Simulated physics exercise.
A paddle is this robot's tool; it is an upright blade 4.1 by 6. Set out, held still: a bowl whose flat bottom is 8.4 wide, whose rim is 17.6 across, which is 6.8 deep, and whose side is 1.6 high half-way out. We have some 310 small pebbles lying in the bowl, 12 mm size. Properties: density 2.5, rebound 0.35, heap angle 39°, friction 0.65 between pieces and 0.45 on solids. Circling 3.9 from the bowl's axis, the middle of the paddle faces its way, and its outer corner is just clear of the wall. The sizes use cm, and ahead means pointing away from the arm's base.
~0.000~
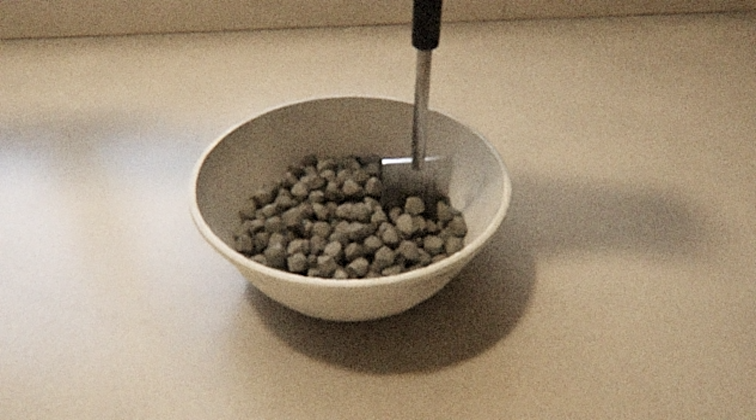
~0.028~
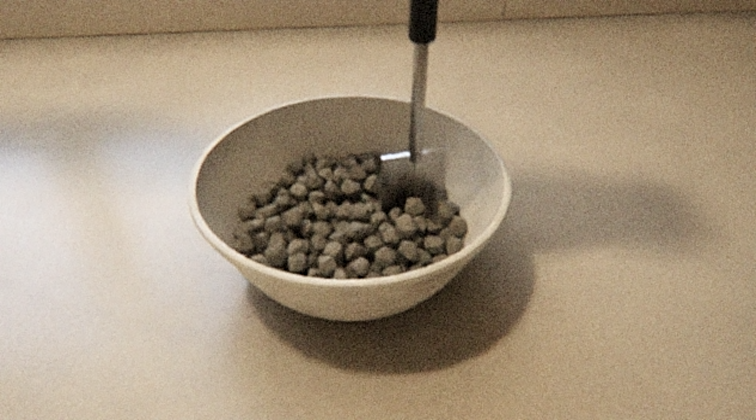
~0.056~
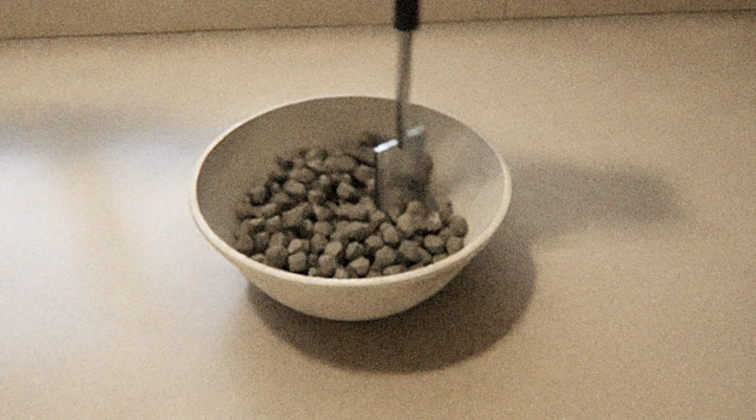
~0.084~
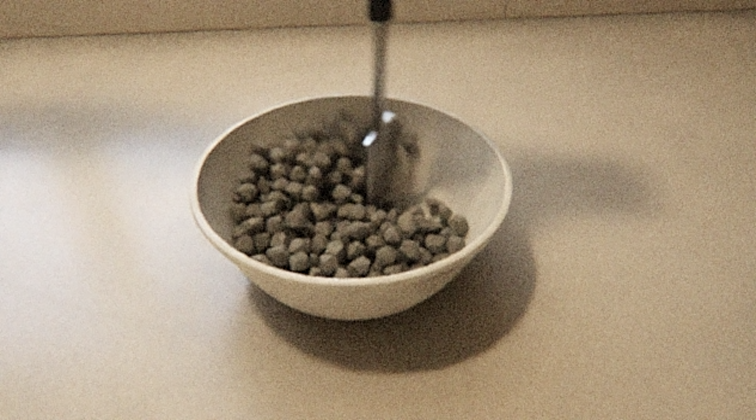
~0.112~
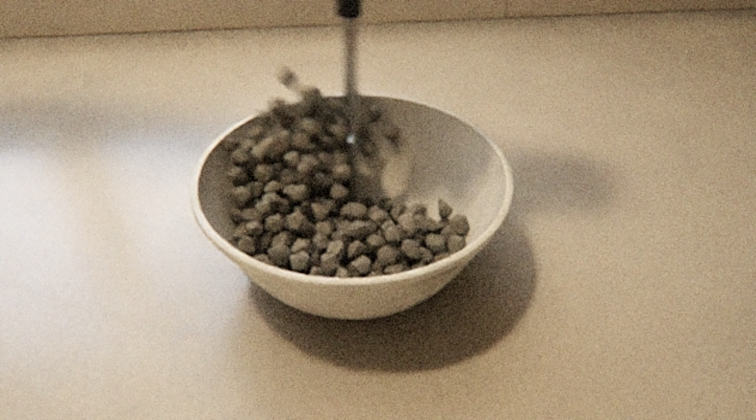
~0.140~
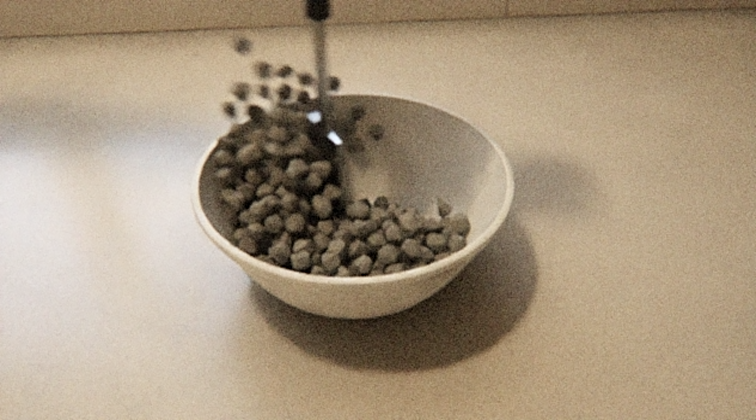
A flat metal blade on a thin rod with a black grip sweeps leftward through the back of a bowl, turning as it goes, pushing pebbles into a rising heap at the left and flinging several above the rim. The pale bowl, part filled with small grey-brown pebbles, casts a soft shadow rightward. It sits on a plain beige surface, seen from above at an angle by a still camera.
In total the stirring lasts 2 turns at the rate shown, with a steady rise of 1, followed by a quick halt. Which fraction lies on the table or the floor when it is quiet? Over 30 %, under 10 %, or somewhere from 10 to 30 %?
Over 30 %.
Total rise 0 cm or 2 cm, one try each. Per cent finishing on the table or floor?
Roughly 45 percent, then roughly 35 percent.
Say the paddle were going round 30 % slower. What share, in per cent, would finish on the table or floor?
25 %.
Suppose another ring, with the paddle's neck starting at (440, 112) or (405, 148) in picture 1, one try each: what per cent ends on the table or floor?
Around 35 per cent on the first try, around 20 per cent on the second.
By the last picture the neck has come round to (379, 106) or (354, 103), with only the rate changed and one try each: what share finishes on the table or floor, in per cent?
Close to 25 and 25 in a hundred.
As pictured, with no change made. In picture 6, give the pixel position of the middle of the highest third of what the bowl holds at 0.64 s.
I'd put it close to (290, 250).
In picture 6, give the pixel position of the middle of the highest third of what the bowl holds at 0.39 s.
Roughly pixel (449, 162).
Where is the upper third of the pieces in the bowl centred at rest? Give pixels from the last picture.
Centre of top third: Approx. (409, 219).
After 0.39 s, 348° round, highest piece 9 above the table; 236 in the bowl, 46 on the table or floor, 29 in flight or on the tool.
After 0.64 s, 223° round, highest piece 9 above the table; 193 in the bowl, 103 on the table or floor, 15 in flight or on the tool.
After 0.97 s, 0° round, highest piece 6 above the table; 184 in the bowl, 127 on the table or floor.
After 1.67 s, 0° round, highest piece 6 above the table; 184 in the bowl, 127 on the table or floor.
In the end, 184 in the bowl, 127 on the table or floor. That is 41 % on the table or floor.
